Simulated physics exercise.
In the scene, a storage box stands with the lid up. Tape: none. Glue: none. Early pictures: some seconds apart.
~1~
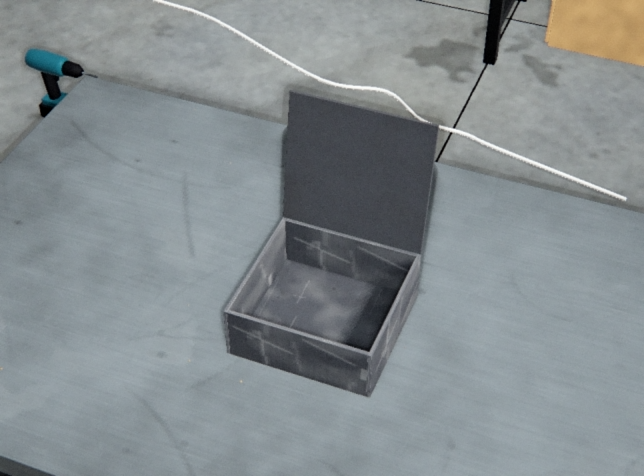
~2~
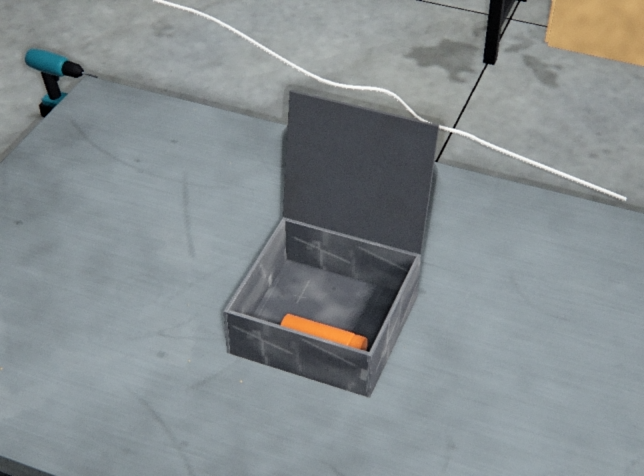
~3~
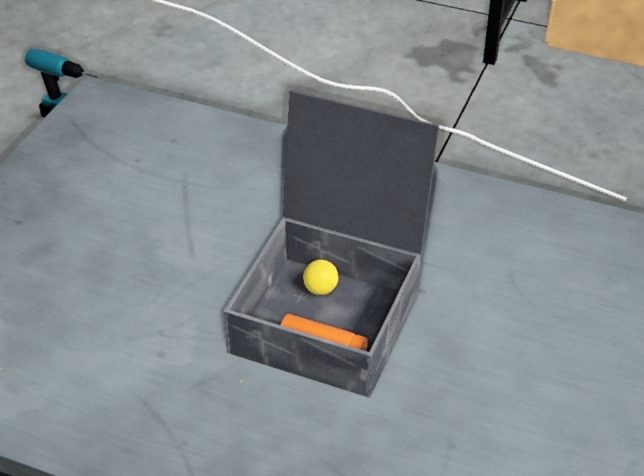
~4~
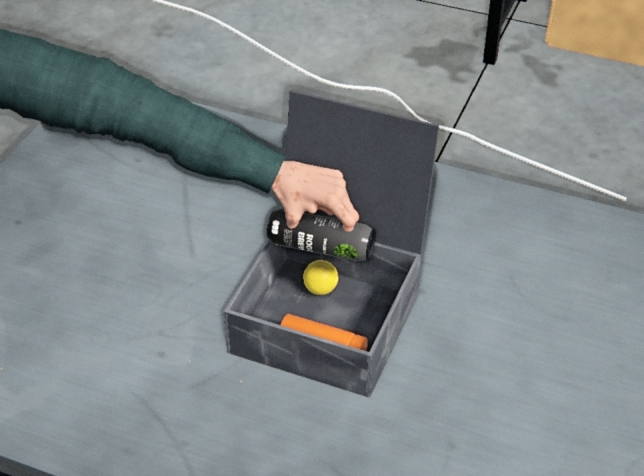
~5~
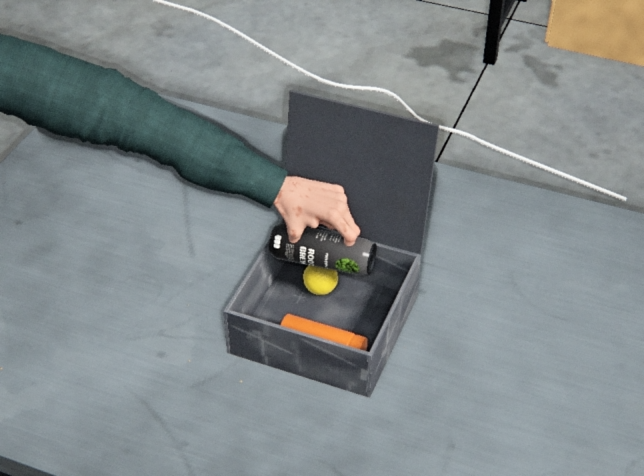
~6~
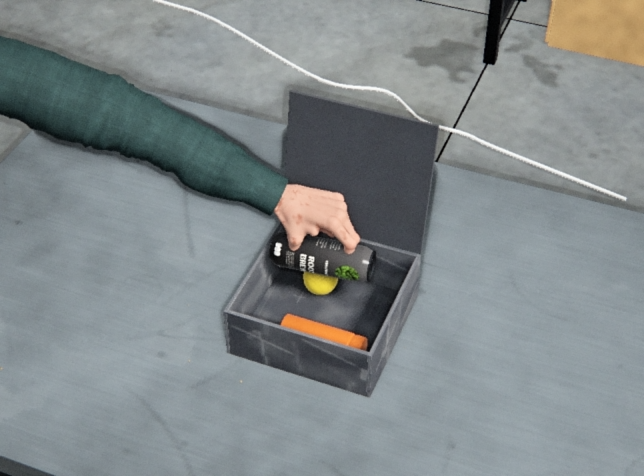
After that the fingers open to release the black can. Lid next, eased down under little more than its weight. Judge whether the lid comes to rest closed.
It does.
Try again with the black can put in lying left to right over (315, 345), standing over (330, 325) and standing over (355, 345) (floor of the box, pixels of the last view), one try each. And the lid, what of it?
In order: The lid fits down, then gets blocked, then fits down.
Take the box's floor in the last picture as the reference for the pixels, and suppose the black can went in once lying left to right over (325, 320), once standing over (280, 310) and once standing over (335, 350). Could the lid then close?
The lid goes all the way down the first time, stays partly open the second time and goes all the way down the third time.
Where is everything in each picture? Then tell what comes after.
In the first picture, the last thing is not in view yet.
In the second picture, the last thing is not in view yet.
In the third picture, the last thing is not in view yet.
In the fourth picture, on its way; black can (321, 234).
In the fifth picture, on its way; black can (322, 249).
In the sixth picture, put in, still held; black can (322, 256).
Then, 1.30 s past the last view, lid 86° above the rim; black can displaced well along near (311, 315); yellow lemon displaced a little.
Then, 1.90 s past the last view, lid 17° above the rim; black can displaced well along near (311, 315).
Finally, lid shut; moved from the start, black can; the other 2 still in place. Final places as the last picture's camera would see them, black can near (312, 315).
